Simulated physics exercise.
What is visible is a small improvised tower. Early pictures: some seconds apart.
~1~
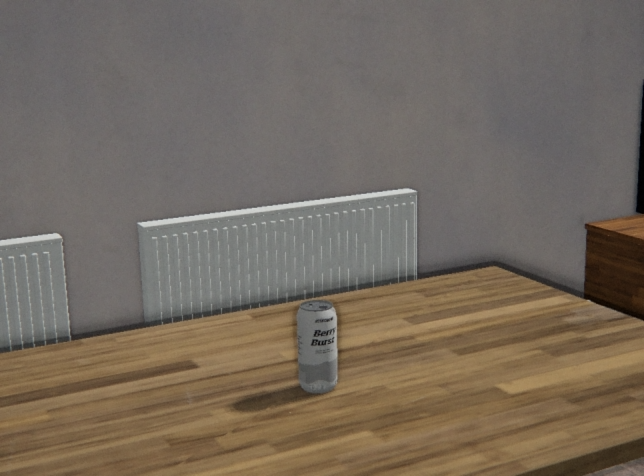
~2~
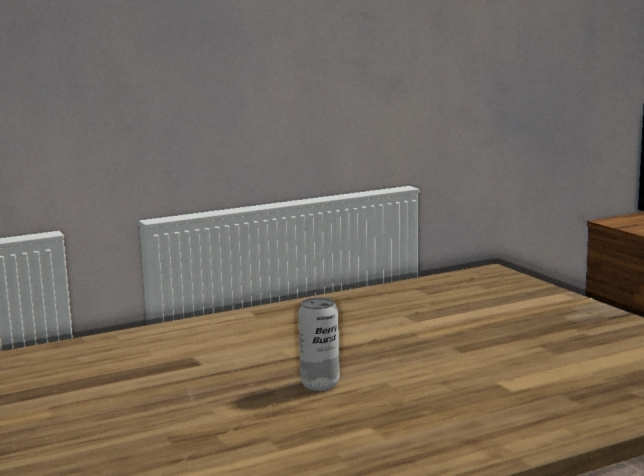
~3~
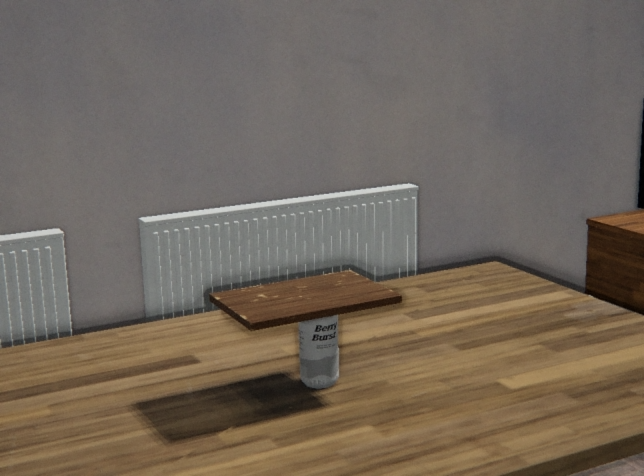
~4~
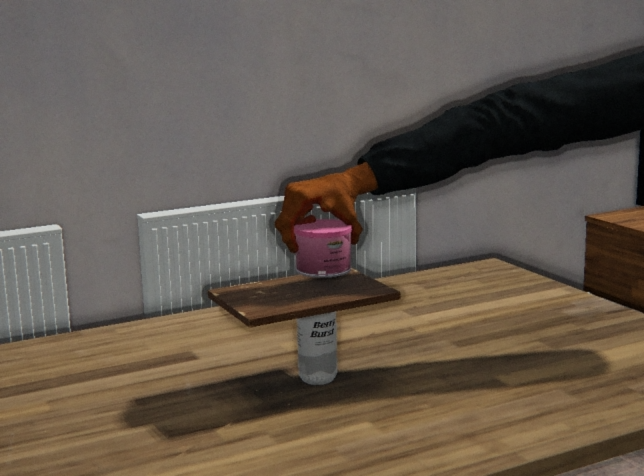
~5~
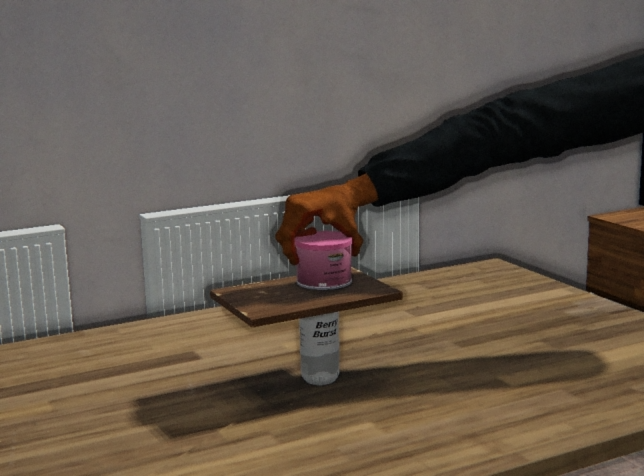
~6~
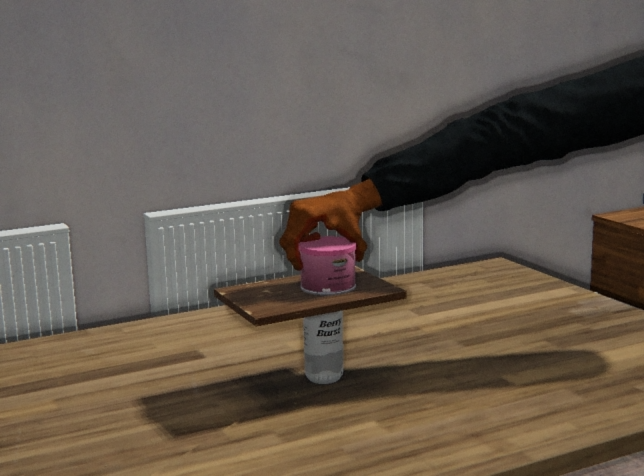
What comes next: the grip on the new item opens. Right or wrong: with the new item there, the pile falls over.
Wrong, the pile stays up.
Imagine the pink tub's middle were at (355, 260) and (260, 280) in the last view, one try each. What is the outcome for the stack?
Result of try one is that it stays stable, and of try two that it tips over.
Then, 0.20 s past the last view, nothing moves.
Then, 0.40 s past the last view, pink tub resting near (328, 265).
Finally, all 3 still in place. Final places as the last picture's camera would see them, pink tub near (328, 265). The stack stays up.
